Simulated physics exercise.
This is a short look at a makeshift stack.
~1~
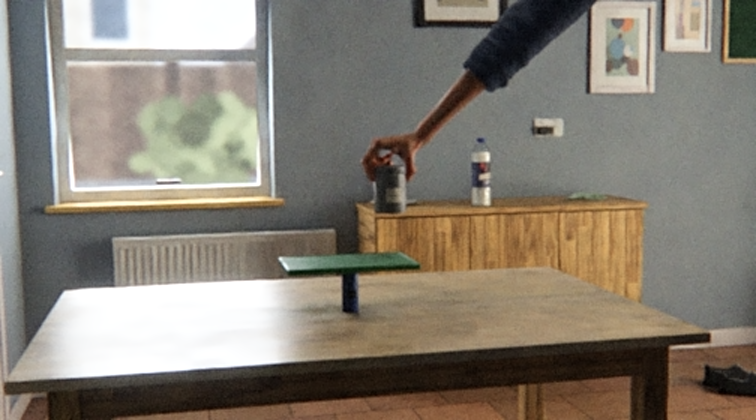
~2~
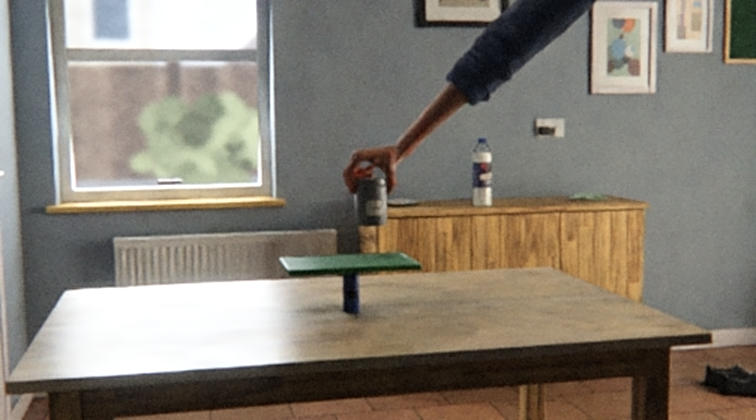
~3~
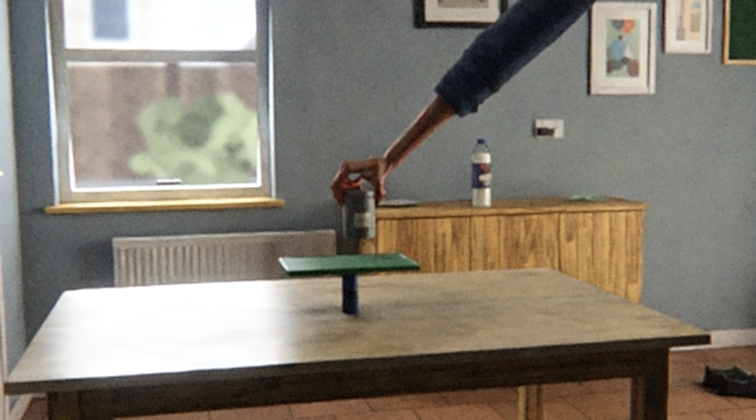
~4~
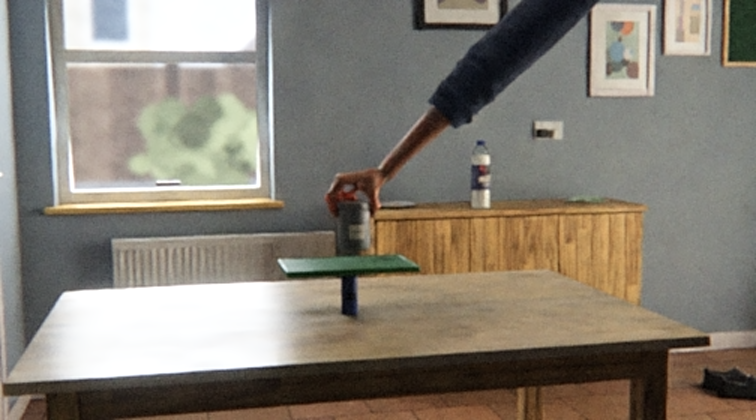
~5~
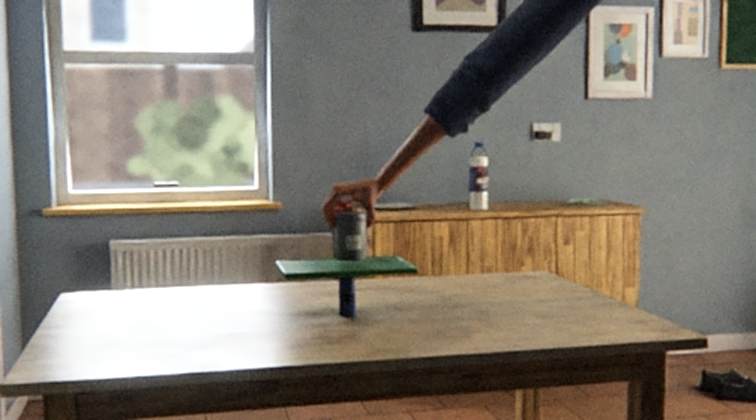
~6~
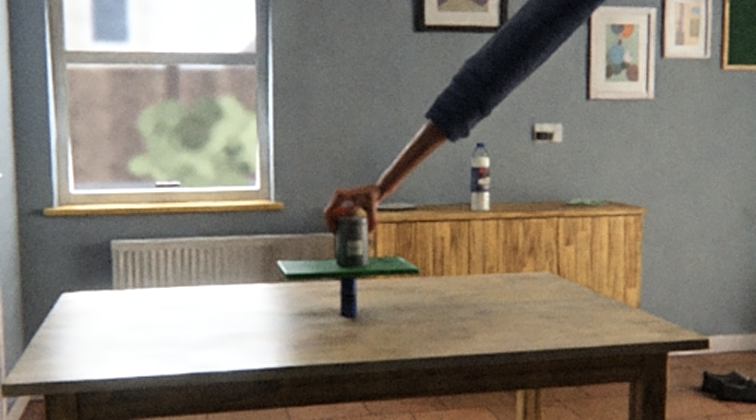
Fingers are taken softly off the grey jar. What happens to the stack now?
Stays standing.
Then, 0.80 s past the last view, nothing moves.
Then, 1.70 s past the last view, grey jar resting near (352, 241).
Finally, all 3 still in place. Final places as the last picture's camera would see them, grey jar near (353, 241). The stack holds.
